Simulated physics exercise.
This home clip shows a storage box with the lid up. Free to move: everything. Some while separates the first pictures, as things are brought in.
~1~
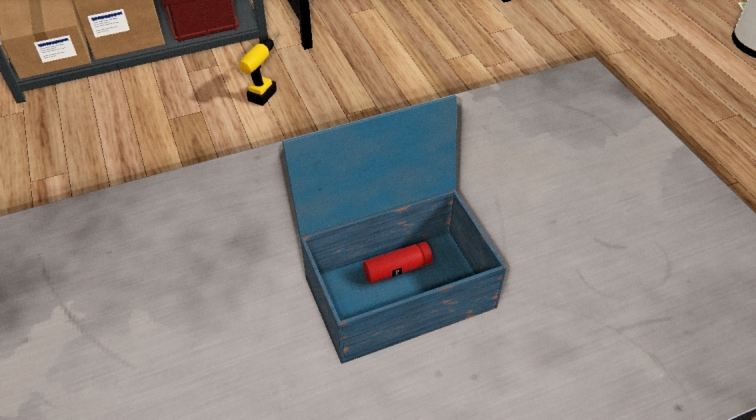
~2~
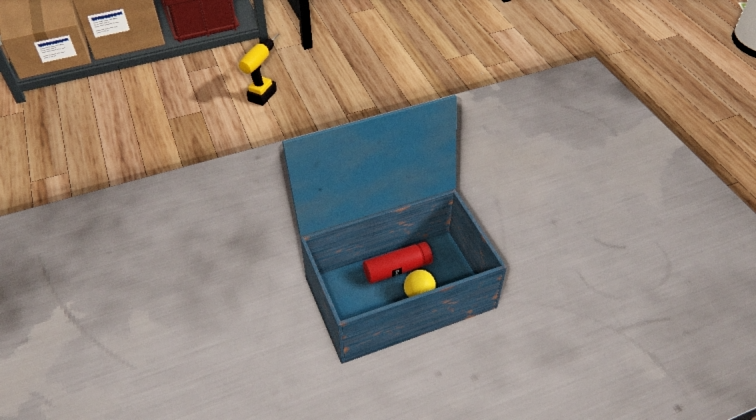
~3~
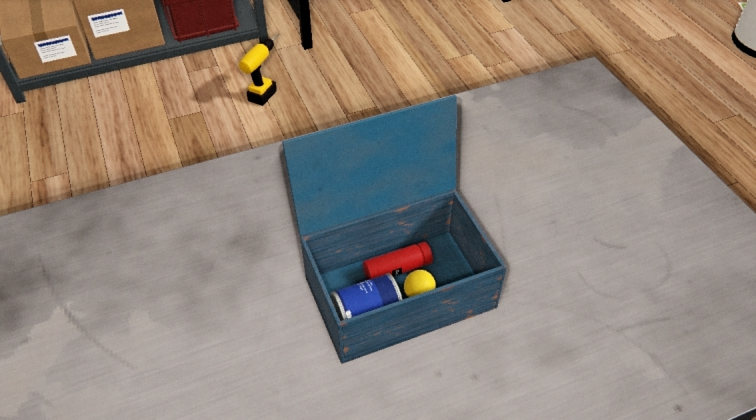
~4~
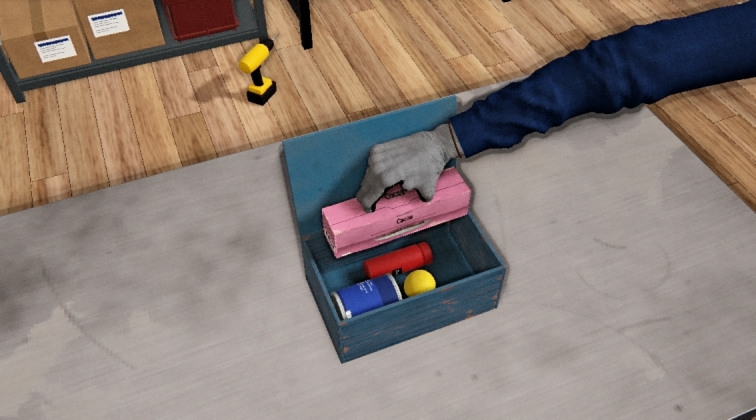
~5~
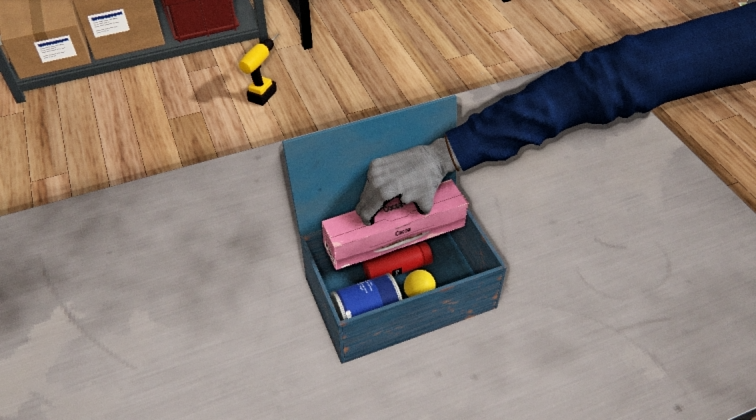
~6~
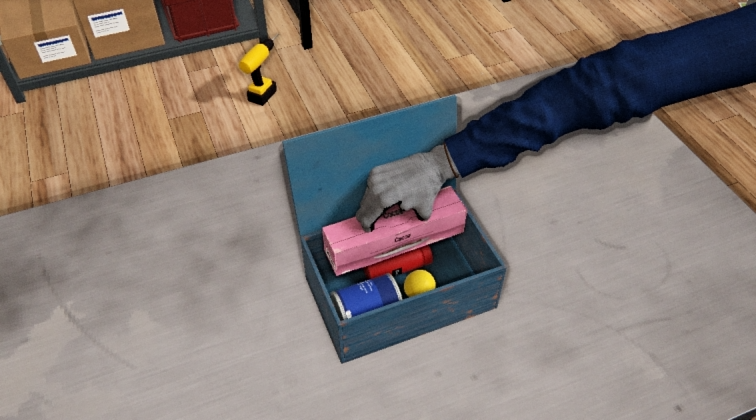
Gloved hand lowering a pink carton onto an open blue box already holding a red shaker, yellow ball and blue tin.
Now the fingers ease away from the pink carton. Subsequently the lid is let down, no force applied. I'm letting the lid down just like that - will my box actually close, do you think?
Yes, it will close.
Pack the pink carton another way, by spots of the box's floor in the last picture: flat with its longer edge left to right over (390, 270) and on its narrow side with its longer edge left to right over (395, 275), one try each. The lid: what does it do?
In the first case it sits on the rim; in the second case it closes.
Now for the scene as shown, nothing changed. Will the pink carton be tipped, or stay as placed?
Well, the pink carton ends up skewed.
Then, 0.90 s after the last picture, lid starting down; pink carton tipped 11° from how it was near (394, 243).
Then, 1.50 s after the last picture, lid 65° above the rim; pink carton tipped 12° from how it was near (394, 243).
Then, 1.80 s after the last picture, lid 38° above the rim; pink carton tipped 12° from how it was near (394, 243).
Then, 2.00 s after the last picture, lid 15° above the rim; pink carton tipped 12° from how it was near (394, 243).
At rest, lid shut; left askew, pink carton; the other 3 in place. Seen from the same camera at the end, pink carton near (394, 243).
